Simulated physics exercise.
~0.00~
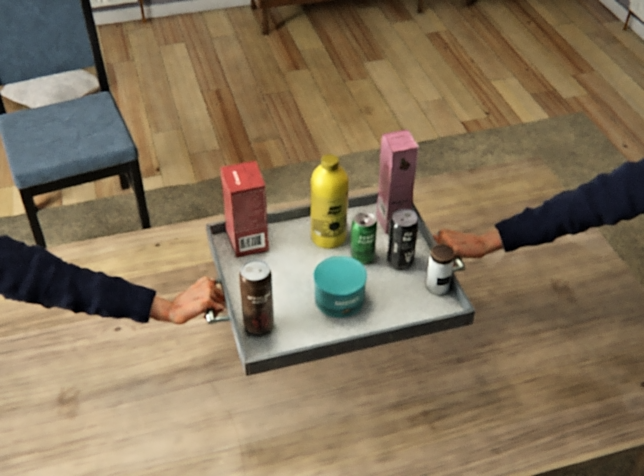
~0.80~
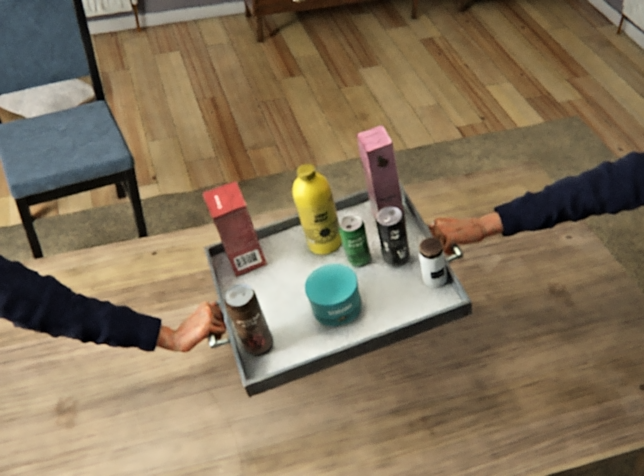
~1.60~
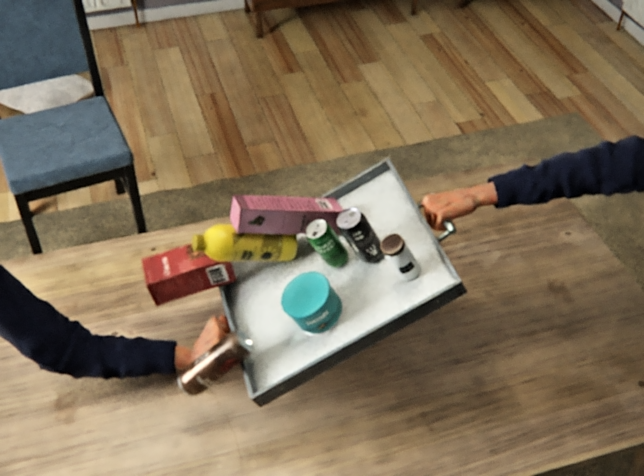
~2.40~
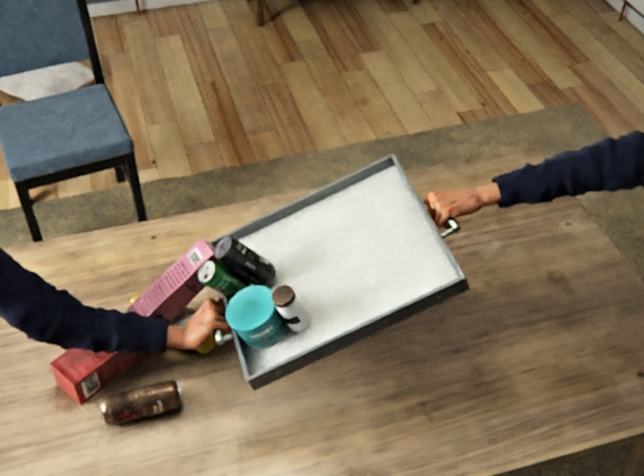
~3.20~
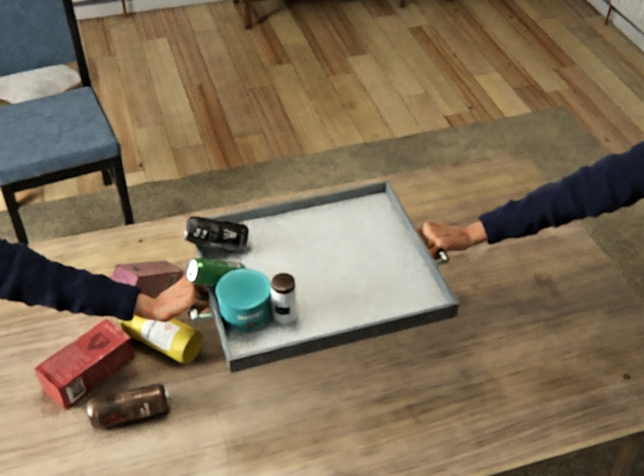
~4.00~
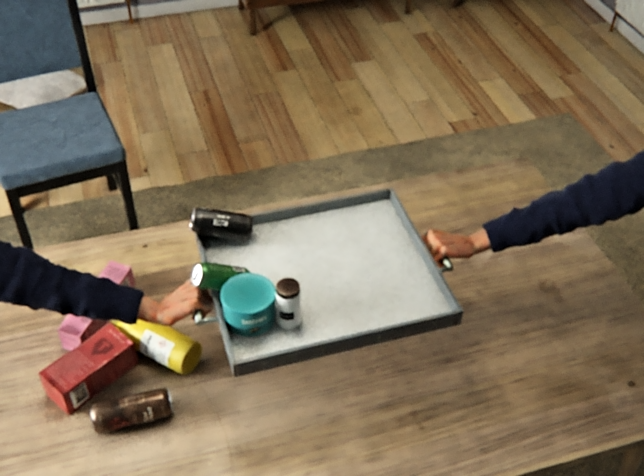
The clip shows two hands tipping a loaded serving tray down to the left, spilling a red carton, yellow bottle, brown can and pink carton onto the table, then levelling it with two cans lying over and the turquoise tub and white shaker upright near the left side.
